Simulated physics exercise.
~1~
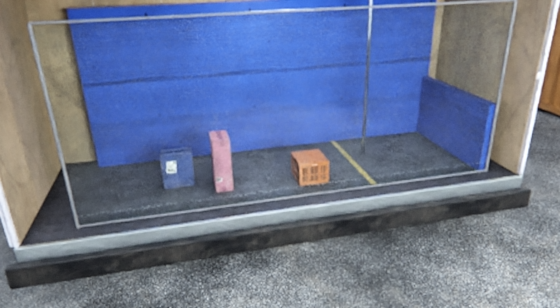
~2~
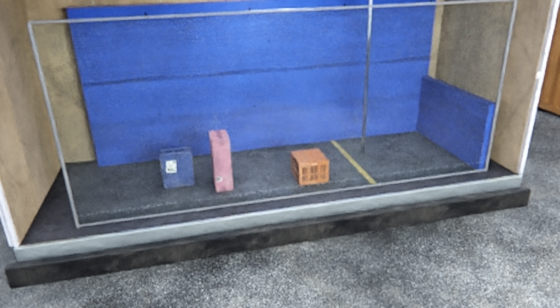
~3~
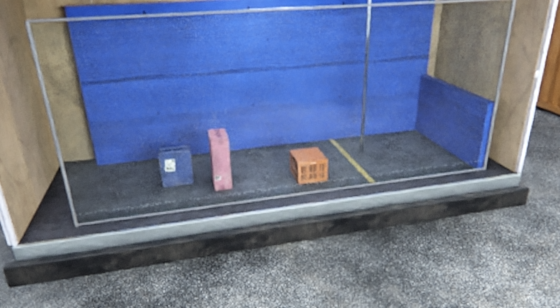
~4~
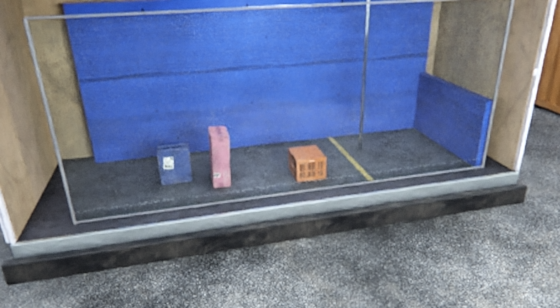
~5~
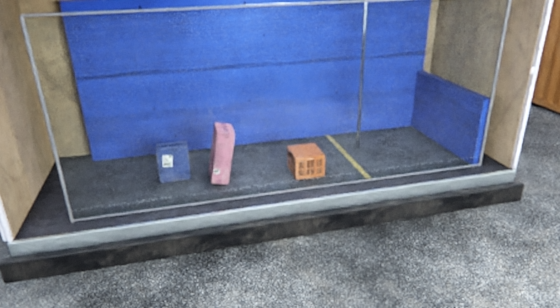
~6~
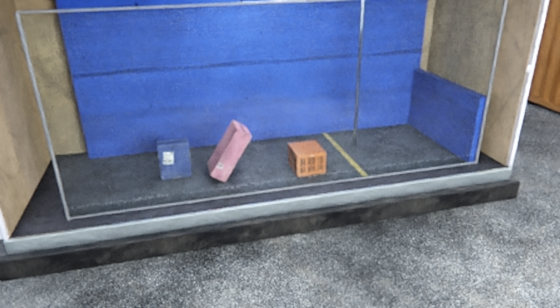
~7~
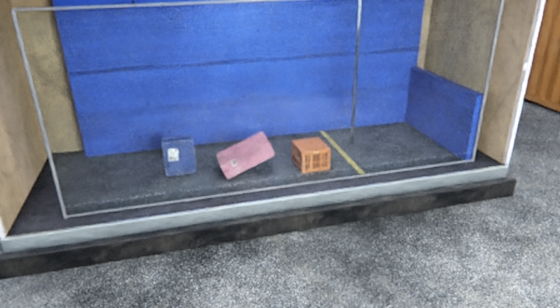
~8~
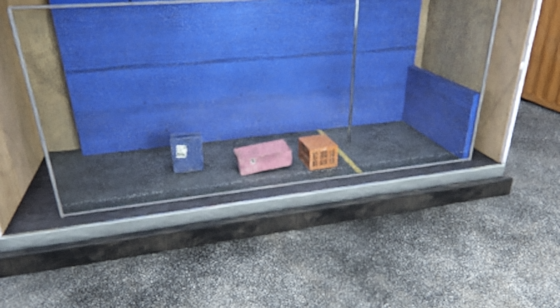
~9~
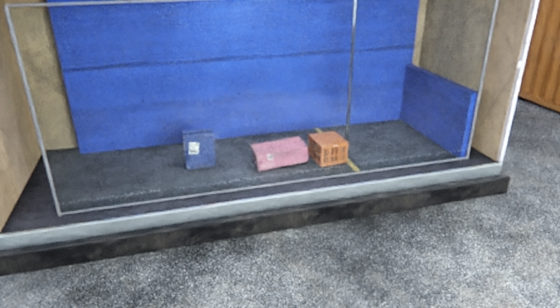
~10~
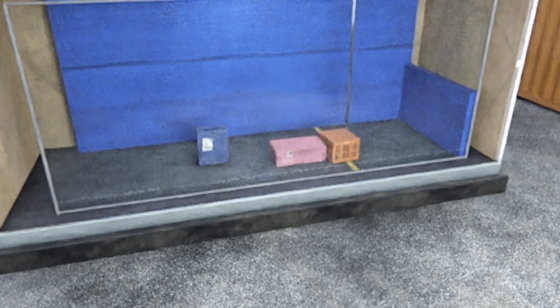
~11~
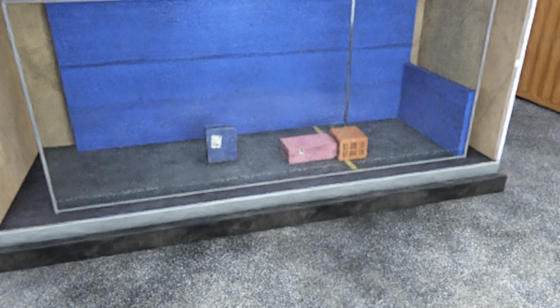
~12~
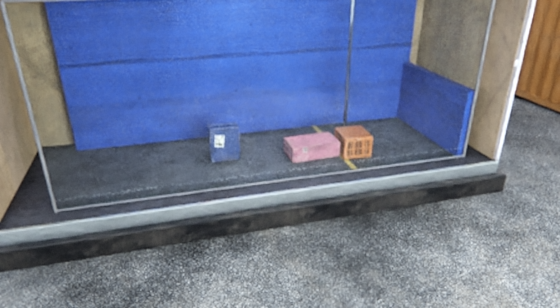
The video shows a blue box, a tall pink box and an orange crate standing in a blue-backed bay. The pink box topples right, then all three slide right, the crate crossing the yellow line while the pink box, on its side, and the upright blue box stop short.
